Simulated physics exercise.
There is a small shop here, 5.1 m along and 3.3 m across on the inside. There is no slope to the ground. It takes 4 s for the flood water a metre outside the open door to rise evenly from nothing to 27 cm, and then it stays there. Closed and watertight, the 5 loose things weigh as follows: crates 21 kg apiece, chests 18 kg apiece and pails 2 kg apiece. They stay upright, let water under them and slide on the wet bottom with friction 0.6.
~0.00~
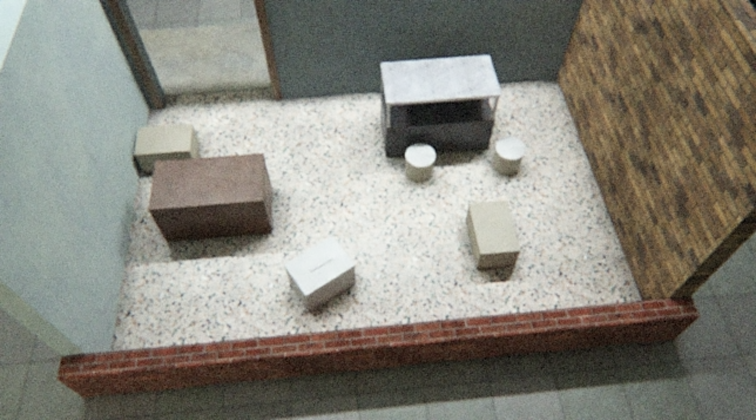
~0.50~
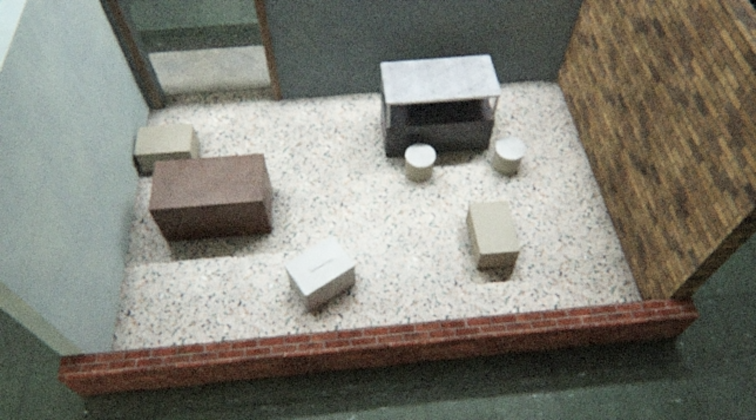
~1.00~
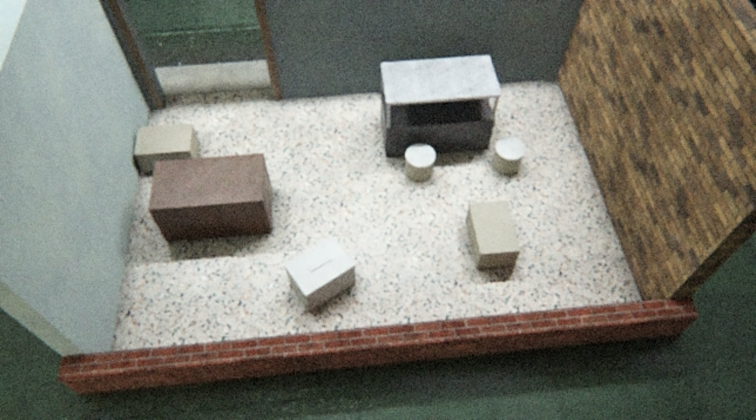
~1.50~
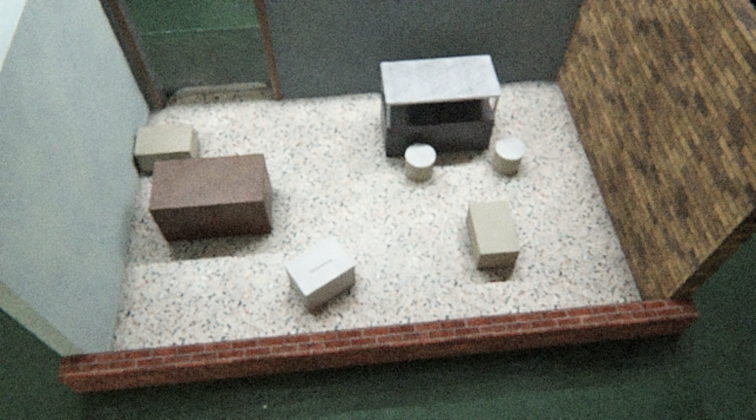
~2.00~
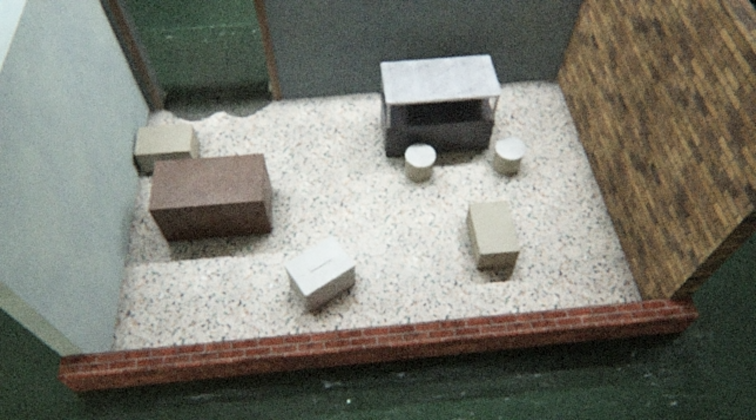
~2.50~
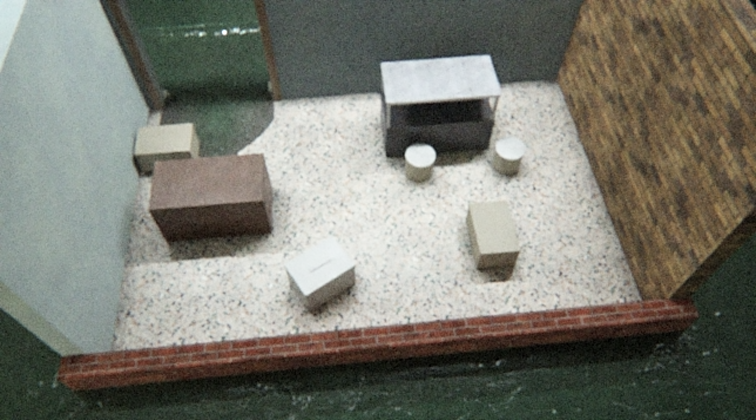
The footage shows a small walled shop with several boxes and two pails standing on a speckled floor as dark green water spreads outside, then enters through the doorway at the upper left, while the objects stay still.
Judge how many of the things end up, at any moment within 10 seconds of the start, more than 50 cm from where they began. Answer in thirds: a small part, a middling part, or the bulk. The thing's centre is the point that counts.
The count is a middling part, between one and two thirds.
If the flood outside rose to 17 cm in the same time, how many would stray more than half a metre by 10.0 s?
With that change, 2 of them.
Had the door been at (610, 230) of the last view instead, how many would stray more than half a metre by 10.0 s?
Result: 5 of them.
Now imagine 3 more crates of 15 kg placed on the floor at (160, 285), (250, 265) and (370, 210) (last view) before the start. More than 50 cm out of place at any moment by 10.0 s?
Result, in listed order: Exceeded / not exceeded / exceeded.
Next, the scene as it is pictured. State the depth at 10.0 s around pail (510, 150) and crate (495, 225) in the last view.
Roughly 9 and 17 cm.
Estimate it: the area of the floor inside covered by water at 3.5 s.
Somewhere around 2.5 m2, roughly.
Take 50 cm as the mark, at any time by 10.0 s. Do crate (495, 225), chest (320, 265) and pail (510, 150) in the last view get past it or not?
So that's beyond it for the first, inside it for the second and beyond it for the last.
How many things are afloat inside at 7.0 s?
2.
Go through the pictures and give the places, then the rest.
In the first picture, a crate at (494, 226), on the bottom; a crate at (164, 139), on the bottom; water covers 0.0 m2; 0 of 5 have shifted.
In the second picture, a crate at (494, 226) rests on the ground; a crate at (164, 139) rests on the ground; water covers 0.0 m2; 0 of 5 have shifted.
In the third picture, a crate at (494, 226) rests on the ground; a crate at (164, 139) rests on the ground; water covers 0.0 m2; 0 of 5 have shifted.
In the fourth picture, a crate at (494, 226), on the bottom; a crate at (164, 139) rests on the ground; water covers 0.0 m2; 0 of 5 have shifted.
In the fifth picture, a crate at (494, 226) rests on the ground; a crate at (164, 139), on the bottom; 0.2 m2 under water; 0 of 5 have shifted.
In the sixth picture, a crate at (494, 226), on the bottom; a crate at (164, 139) rests on the ground; 0.9 m2 under water; 0 of 5 have shifted.
After 3.5 s 0 of 5 are over 50 cm from their spots; 0 afloat.
After 4.5 s 0 of 5 are over 50 cm from their spots; 1 afloat.
After 7.0 s 2 of 5 are over 50 cm from their spots; 2 afloat.
After 10.0 s 2 of 5 are over 50 cm from their spots, and 3 have been at some point; 3 afloat.
